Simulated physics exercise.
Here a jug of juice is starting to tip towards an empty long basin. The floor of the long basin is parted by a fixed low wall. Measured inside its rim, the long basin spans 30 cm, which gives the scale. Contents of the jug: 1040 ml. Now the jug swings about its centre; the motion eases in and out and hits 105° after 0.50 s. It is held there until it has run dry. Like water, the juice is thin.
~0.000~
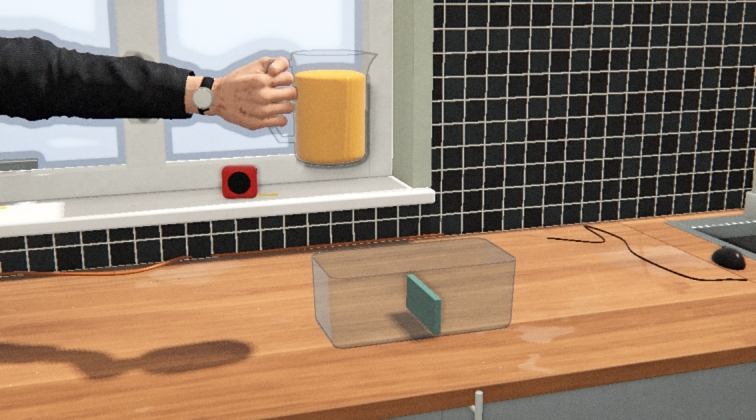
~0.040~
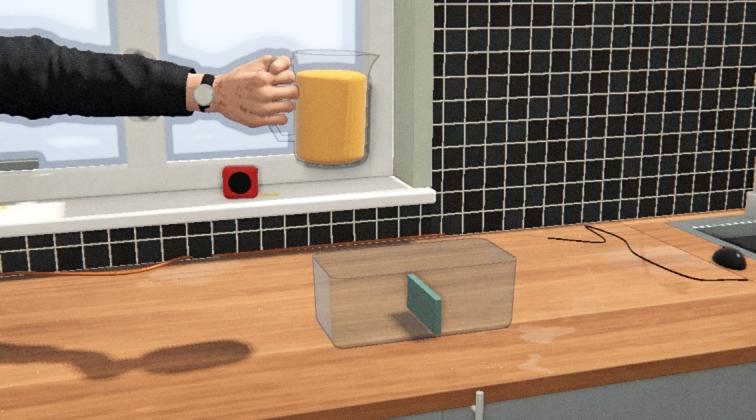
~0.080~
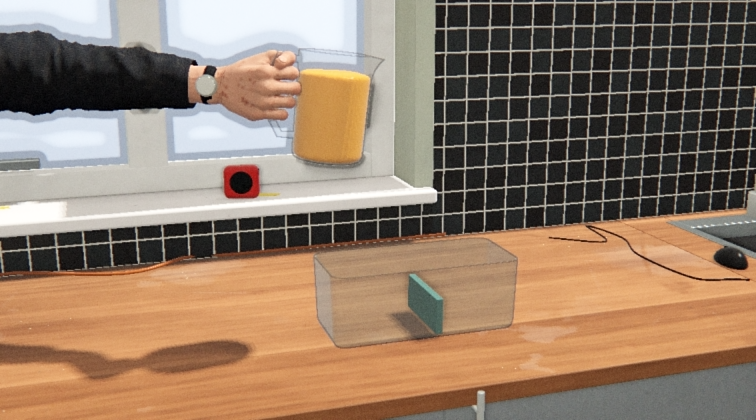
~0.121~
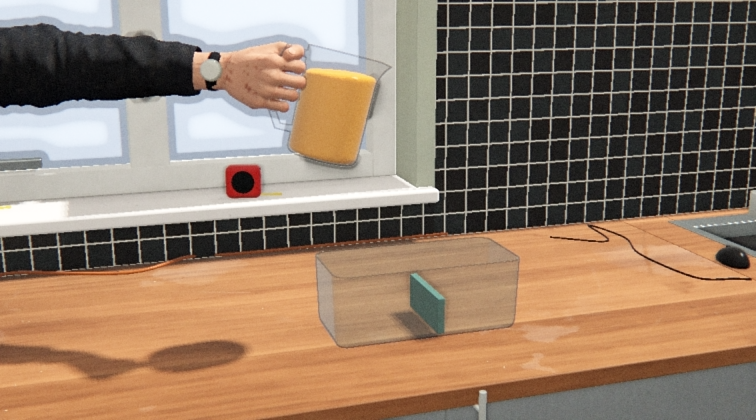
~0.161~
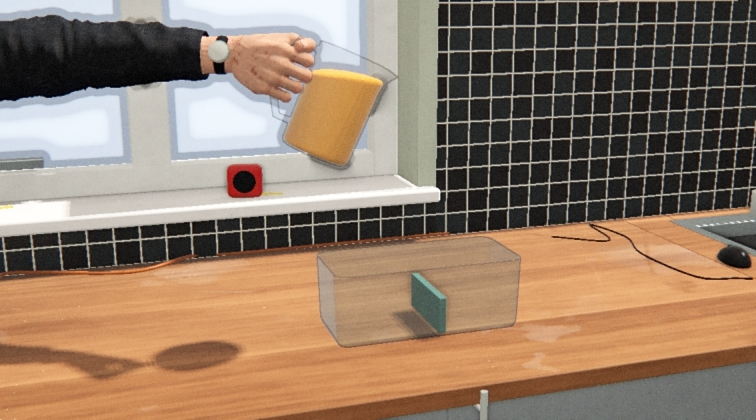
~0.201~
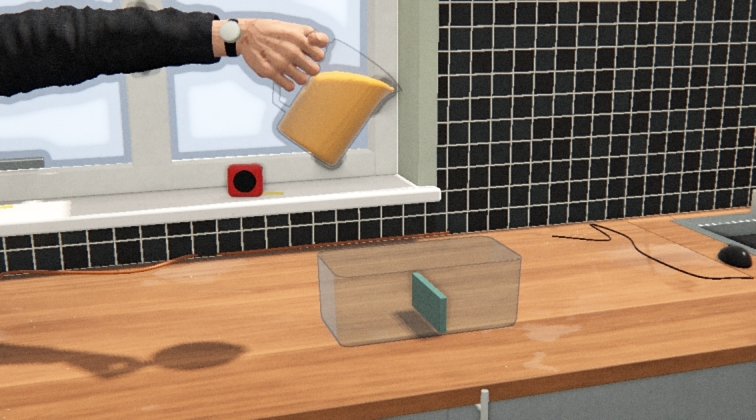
A hand tilts a jug of orange juice rightward above an empty clear basin.
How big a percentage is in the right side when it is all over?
Roughly 84 per cent is in the right side.
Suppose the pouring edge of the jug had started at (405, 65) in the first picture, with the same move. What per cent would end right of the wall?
Then I'd expect something near 80 per cent.
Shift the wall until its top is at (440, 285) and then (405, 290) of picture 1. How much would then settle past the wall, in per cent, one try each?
The first try gives 50 percent and the second 85 percent.
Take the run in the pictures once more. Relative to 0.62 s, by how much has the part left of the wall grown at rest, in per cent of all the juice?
About 7 percent.
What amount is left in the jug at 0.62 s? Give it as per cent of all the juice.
Some 26 per cent.
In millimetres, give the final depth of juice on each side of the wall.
Once settled, the left stands around 4 mm and the right around 54 mm.
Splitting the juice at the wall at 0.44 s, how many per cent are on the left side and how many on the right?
Left roughly 0, right roughly 2.
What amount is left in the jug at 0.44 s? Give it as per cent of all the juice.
Remaining: Near 66 % of the total.
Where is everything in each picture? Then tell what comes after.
It leans 0°; its right rim is at (377, 53); the juice meets the walls at (294, 75) and (363, 73); the long basin's rim runs from (320, 267) to (500, 249); the wall's top is at (423, 288), in the first frame.
It leans 2°; its right rim is at (379, 54); the juice meets the walls at (295, 74) and (364, 74), in the second frame.
It leans 6°; its right rim is at (384, 58); the juice meets the walls at (299, 73) and (367, 75), in the third frame.
It leans 15°; its right rim is at (392, 66); the juice meets the walls at (301, 84) and (374, 77), in the fourth frame.
It leans 25°; its right rim is at (398, 77); the juice meets the walls at (300, 96) and (380, 79), in the fifth frame.
It leans 37°; its right rim is at (402, 90); the juice meets the walls at (293, 103) and (391, 86), in the sixth frame.
By 0.44 s the tilt is 101° and 65 per cent is still to pour, 0 is left of the wall and 2 right of it.
By 0.62 s the tilt is 105° and 26 per cent is still to pour, 3 is left of the wall and 37 right of it.
By 0.80 s the tilt is 105° and 7 per cent is still to pour, 4 is left of the wall and 67 right of it.
By 1.00 s the tilt is 105° and 1 per cent is still to pour, 7 is left of the wall and 83 right of it.
At rest 10 per cent lies left of the wall, 84 right of it and 6 outside.
